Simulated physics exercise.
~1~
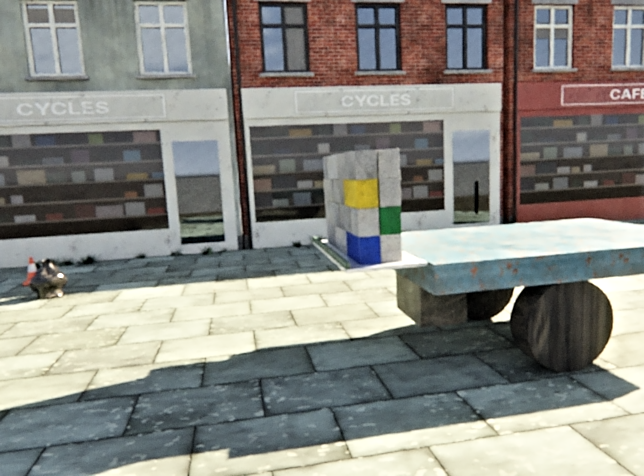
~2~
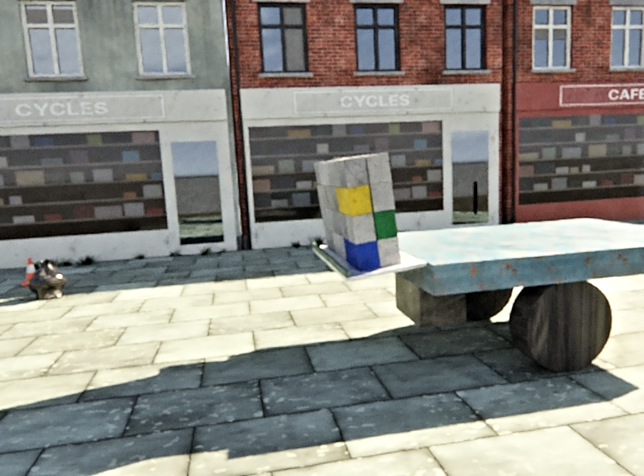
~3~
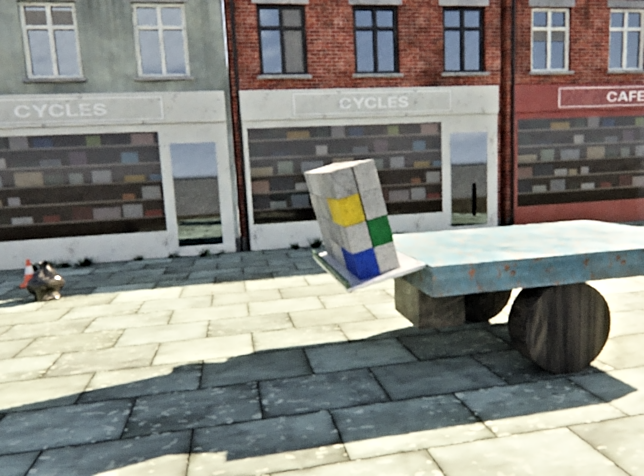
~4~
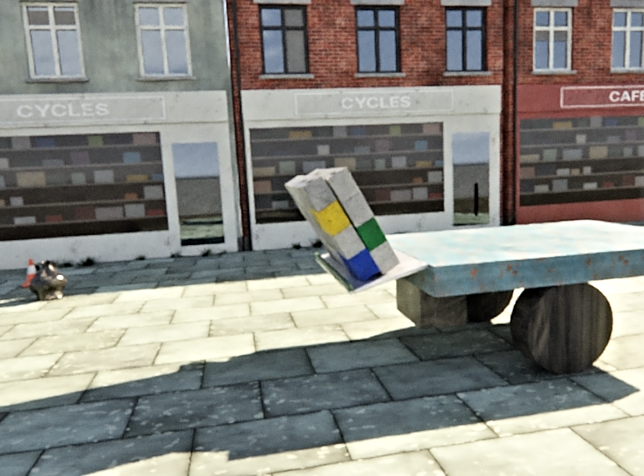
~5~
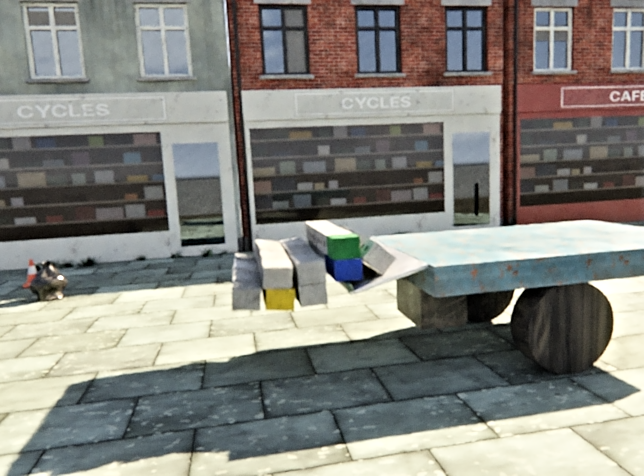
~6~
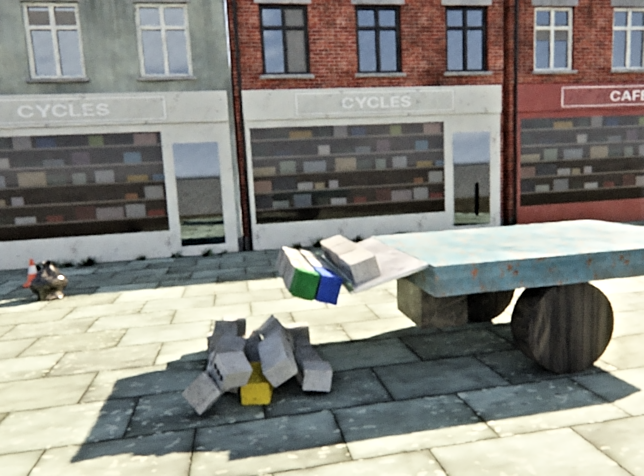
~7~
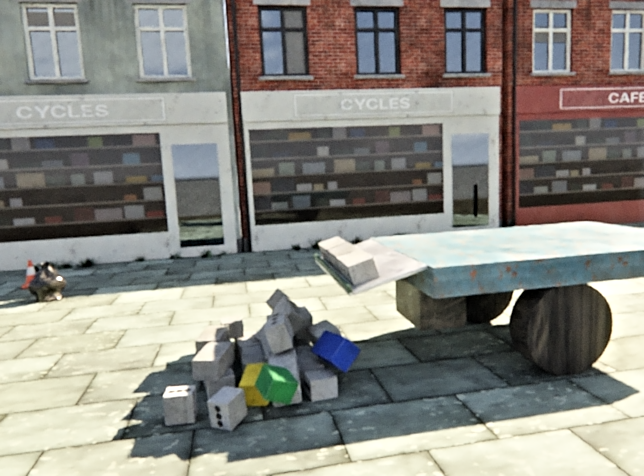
A stack of pale grey blocks, marked with one yellow, one green and one blue, stands on a thin flap at the left end of a weathered blue flat-bed with round wooden wheels. The slightly swaying view looks across sunlit paving toward brick and grey shopfronts, with a small dark object at far left. The flap tips down to the left and the stack leans with it. The blocks topple over the edge, yellow ahead of green and blue. Most end heaped on the paving, yellow and green together and blue to their right, while a few grey ones remain on the sloping flap.
